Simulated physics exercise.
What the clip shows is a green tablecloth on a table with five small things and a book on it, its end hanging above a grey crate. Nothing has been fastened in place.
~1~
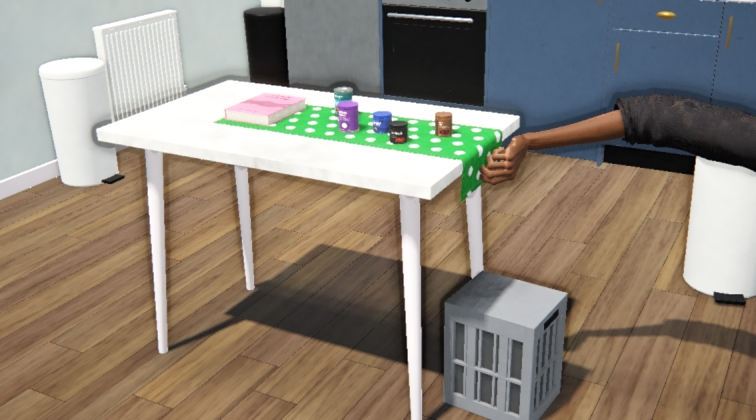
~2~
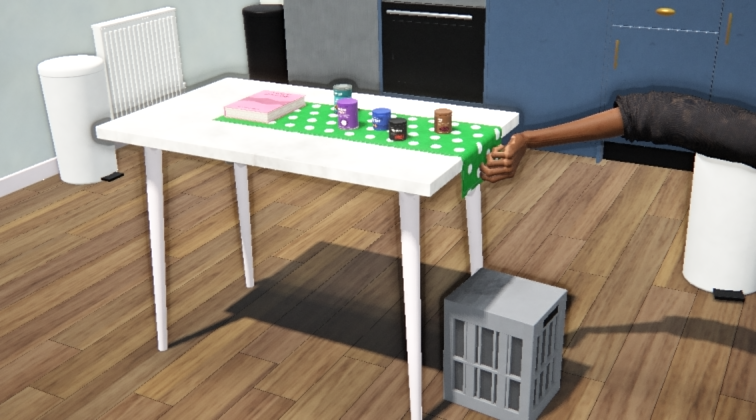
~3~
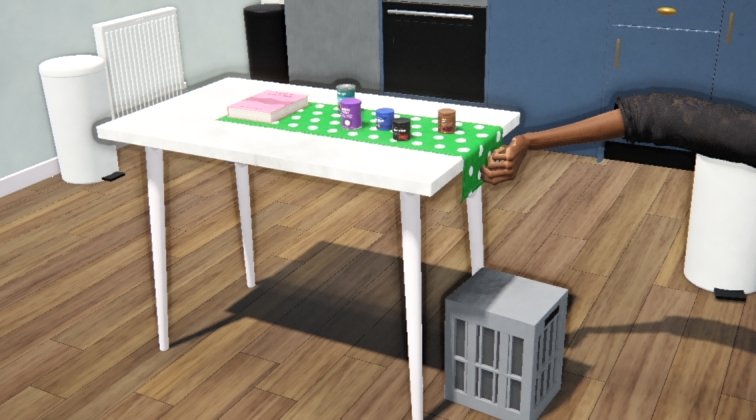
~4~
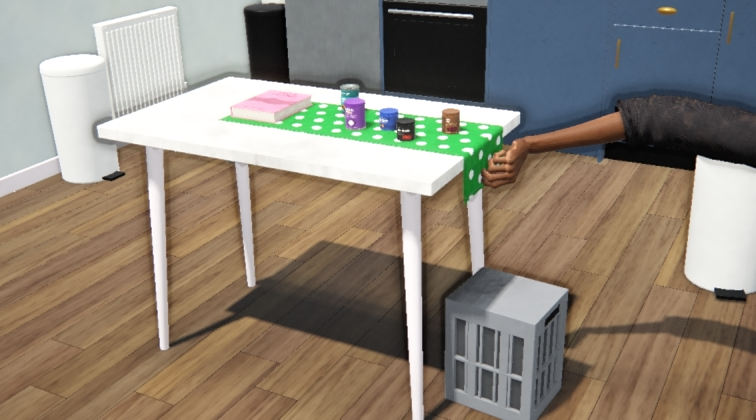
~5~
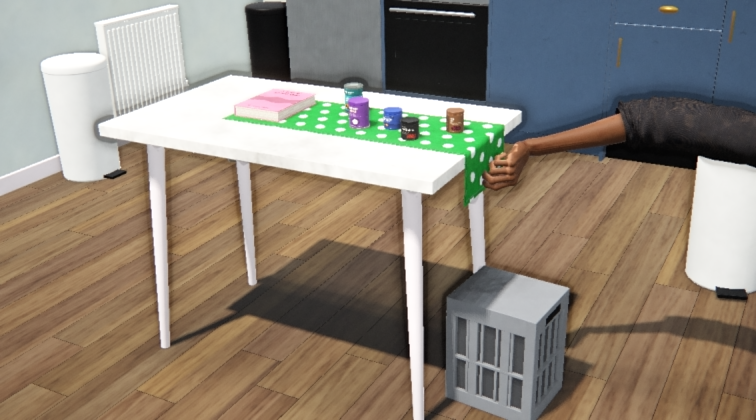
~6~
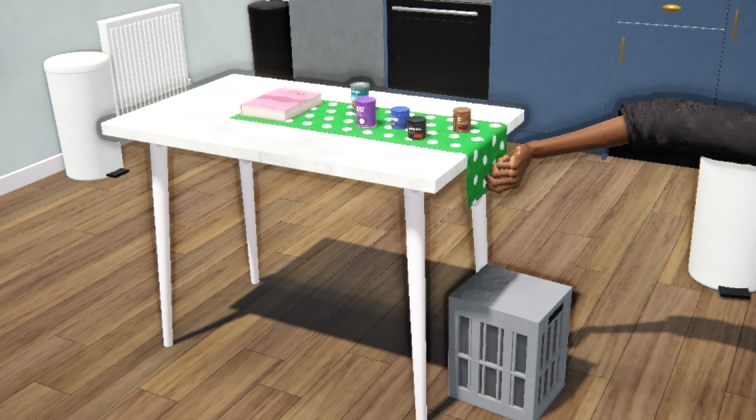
A hand slowly pulls a green dotted cloth rightward, carrying the small pots and book along.
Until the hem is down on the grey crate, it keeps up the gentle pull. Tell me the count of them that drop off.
The count is three.
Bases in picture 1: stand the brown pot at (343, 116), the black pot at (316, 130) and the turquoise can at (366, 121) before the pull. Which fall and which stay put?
Outcome: Brown pot stays aboard, black pot stays aboard, turquoise can stays aboard.
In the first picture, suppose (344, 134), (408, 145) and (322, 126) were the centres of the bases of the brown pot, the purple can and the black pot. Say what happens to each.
Final state: The brown pot is still in place, the purple can is no longer up, the black pot is still in place.
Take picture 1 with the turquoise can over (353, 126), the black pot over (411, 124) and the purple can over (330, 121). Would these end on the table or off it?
Result - turquoise can still up, black pot down, purple can still up.
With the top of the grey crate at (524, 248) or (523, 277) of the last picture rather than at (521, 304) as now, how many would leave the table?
Counts: 1, 2.
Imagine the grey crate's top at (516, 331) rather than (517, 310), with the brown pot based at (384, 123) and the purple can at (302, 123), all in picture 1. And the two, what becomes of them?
The brown pot? Lost. The purple can? Safe.
Soon after, hem near (487, 223); brown pot gone.
Then, hem near (487, 259); brown pot and black pot gone.
Further on, hem on the crate; brown pot, black pot and blue pot gone.
At rest, hem on the crate; brown pot, black pot and blue pot gone. The answer is three.
